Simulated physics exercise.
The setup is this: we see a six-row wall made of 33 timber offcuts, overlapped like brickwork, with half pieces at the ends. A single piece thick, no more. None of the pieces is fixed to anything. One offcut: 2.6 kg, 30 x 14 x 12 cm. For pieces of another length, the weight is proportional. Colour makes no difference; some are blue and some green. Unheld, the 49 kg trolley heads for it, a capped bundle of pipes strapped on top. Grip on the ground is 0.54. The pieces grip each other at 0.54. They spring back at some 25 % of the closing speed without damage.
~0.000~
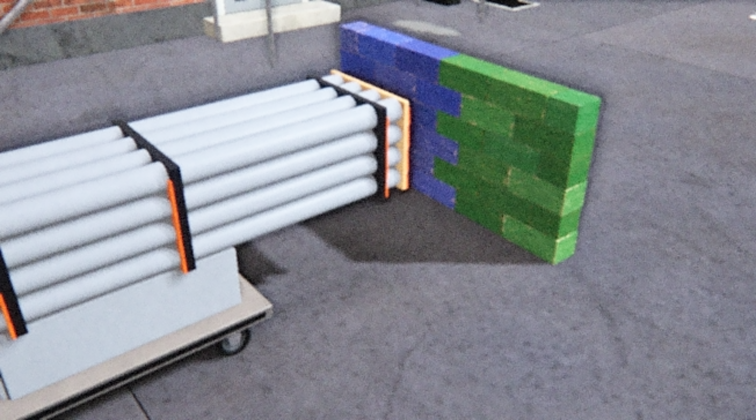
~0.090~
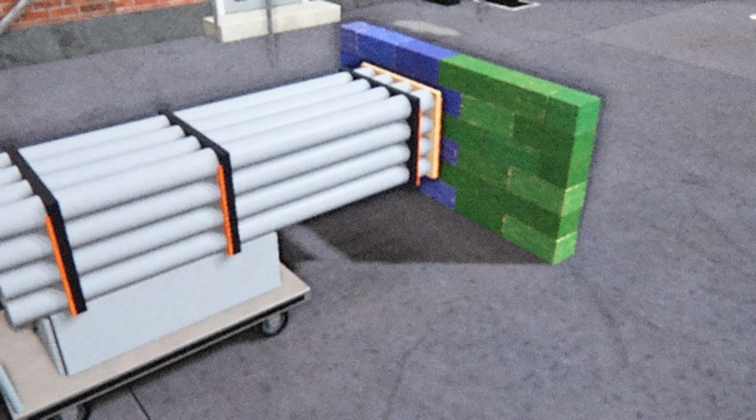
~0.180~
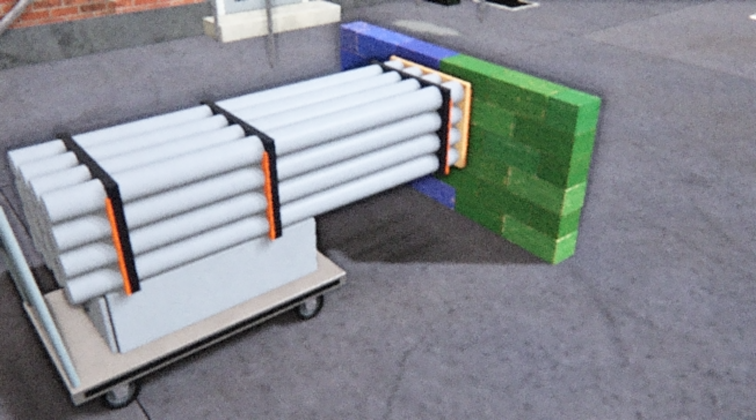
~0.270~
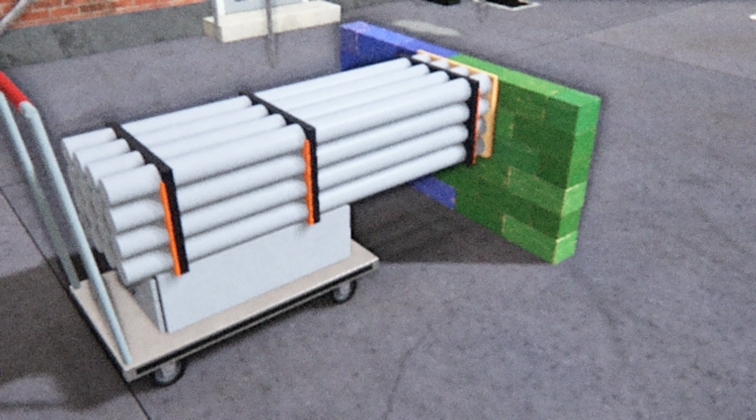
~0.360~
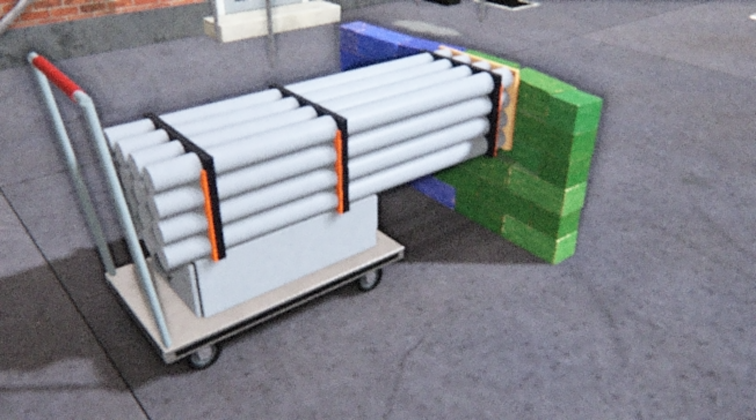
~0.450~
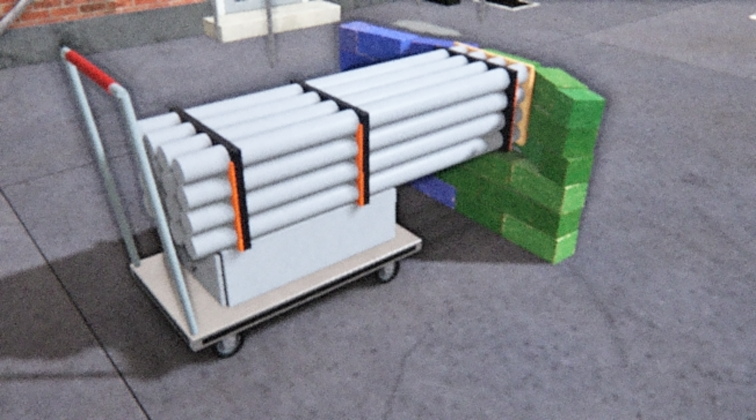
A trolley stacked with long pale tubes strapped in black and orange rolled rightward toward a blue and green block wall, then its front end pushed into the wall, shifting some of the blocks.
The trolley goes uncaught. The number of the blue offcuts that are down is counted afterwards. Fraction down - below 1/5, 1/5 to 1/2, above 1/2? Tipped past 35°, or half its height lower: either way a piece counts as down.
1/5 to 1/2.
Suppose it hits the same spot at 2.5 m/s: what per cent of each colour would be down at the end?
In that case green 80, blue 30 per cent.
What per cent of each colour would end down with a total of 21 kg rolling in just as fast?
Share down - green: 60; blue: 30 (per cent).
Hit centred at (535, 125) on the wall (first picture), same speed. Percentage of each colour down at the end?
Then green ends 50 per cent down and blue 0 per cent.
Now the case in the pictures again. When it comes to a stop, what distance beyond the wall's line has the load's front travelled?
75 cm.
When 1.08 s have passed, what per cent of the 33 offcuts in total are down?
40 per cent.
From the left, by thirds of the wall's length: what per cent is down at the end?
Going left to right, I get 20, 80 and 80 percent.
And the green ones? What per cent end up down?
Green share down - 80 in a hundred.
After 0.66 s, load 34 cm past the wall's line, still rolling; 6 of the 18 blue offcuts down (13 of 33 in all colours); top blue offcut unmoved; top green offcut 37° from how it stood.
After 1.08 s, load 68 cm past the wall's line, still rolling; 6 of the 18 blue offcuts down (13 of 33 in all colours); top blue offcut unmoved; top green offcut upside down.
In the end (2.5 s), load 73 cm past the wall's line, stopped; 6 of the 18 blue offcuts down (18 of 33 in all colours); top blue offcut unmoved; top green offcut upside down. That is 33 per cent. From the last view, middles, top blue offcut near (357, 38), top green offcut near (680, 153).
